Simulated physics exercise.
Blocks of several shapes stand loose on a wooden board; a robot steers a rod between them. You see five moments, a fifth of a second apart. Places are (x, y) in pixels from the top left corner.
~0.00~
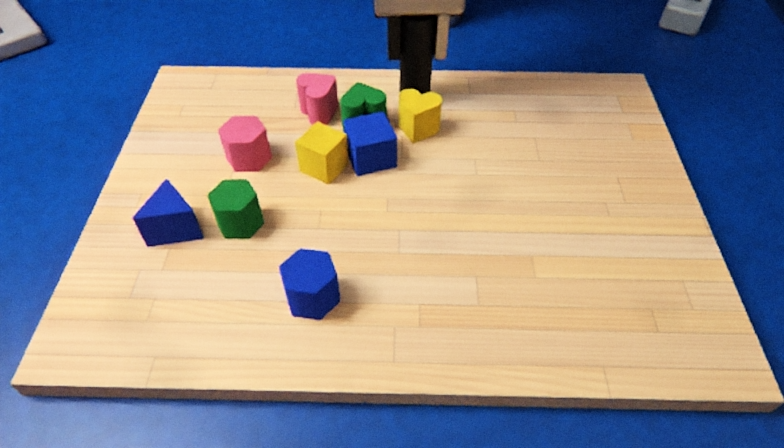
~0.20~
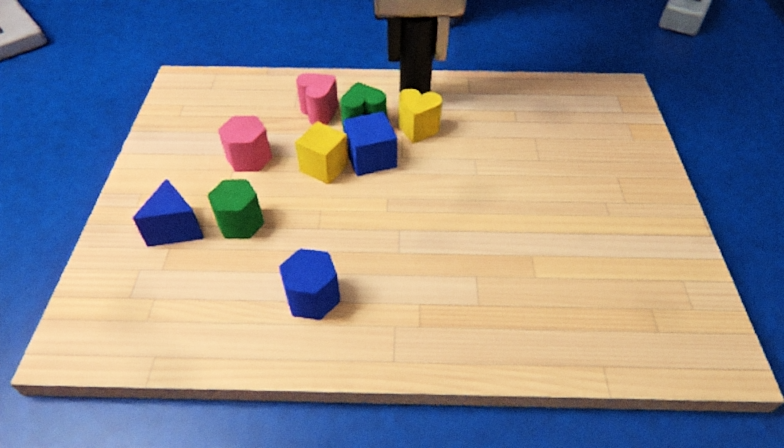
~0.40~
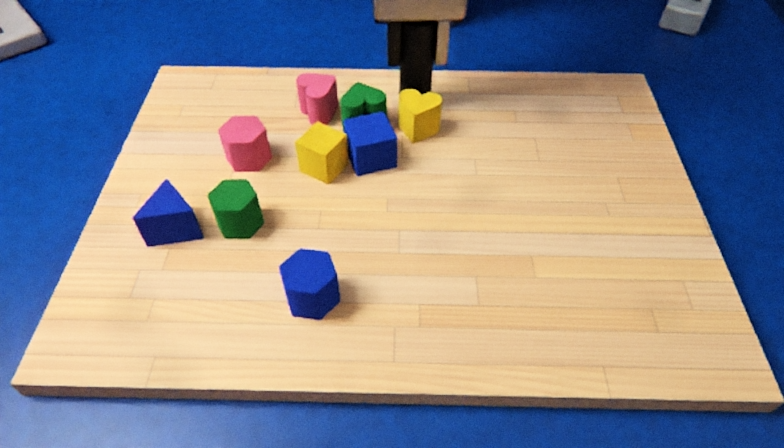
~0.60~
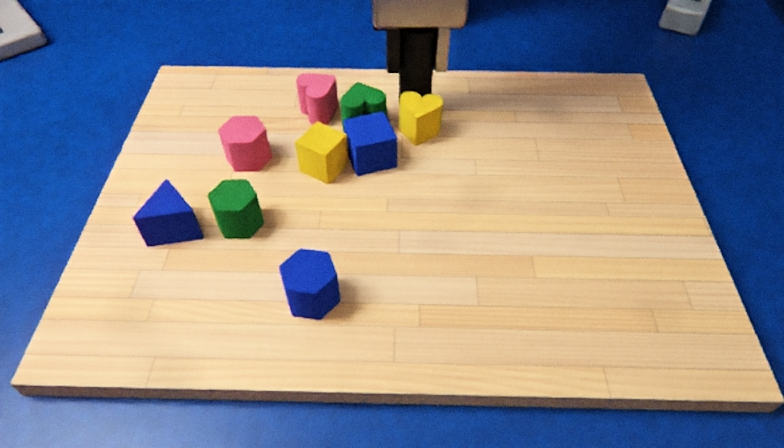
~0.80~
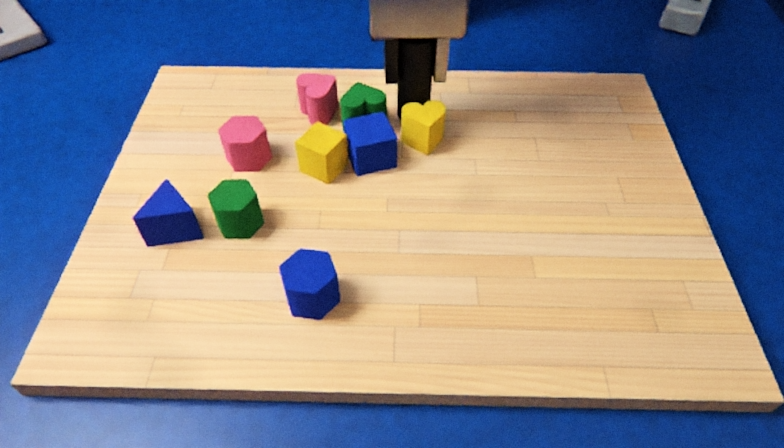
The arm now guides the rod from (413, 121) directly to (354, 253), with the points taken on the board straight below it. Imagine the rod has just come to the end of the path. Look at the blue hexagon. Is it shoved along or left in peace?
At the end of the path, it will still be in place.
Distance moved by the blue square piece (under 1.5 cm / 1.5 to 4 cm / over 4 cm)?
Overall it shifts more than 4 cm.
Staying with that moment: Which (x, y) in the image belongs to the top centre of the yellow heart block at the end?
The middle of its upper face should be somewhere near (430, 133).
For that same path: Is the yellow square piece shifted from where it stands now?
The answer is yes.
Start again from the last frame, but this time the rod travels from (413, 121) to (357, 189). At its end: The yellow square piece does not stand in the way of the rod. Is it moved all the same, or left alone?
It moves.
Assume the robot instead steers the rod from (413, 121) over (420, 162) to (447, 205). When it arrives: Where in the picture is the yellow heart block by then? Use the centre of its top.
If I read the scene right, the answer is (474, 197).
What follows on the original path. One third of the way, rod (394, 153); yellow square piece (307, 142), turned 25° clockwise; blue square piece (355, 144); yellow heart block (430, 132), turned 65° anticlockwise.
Two thirds of the way, rod (375, 197); yellow square piece (296, 145), turned 60° clockwise; blue square piece (335, 163), turned 35° clockwise; yellow heart block (430, 133), turned 70° anticlockwise.
At the end, rod (353, 246); blue hexagon still; yellow square piece (296, 145), turned 60° clockwise; blue square piece (335, 163), turned 35° clockwise; yellow heart block (430, 133), turned 70° anticlockwise.
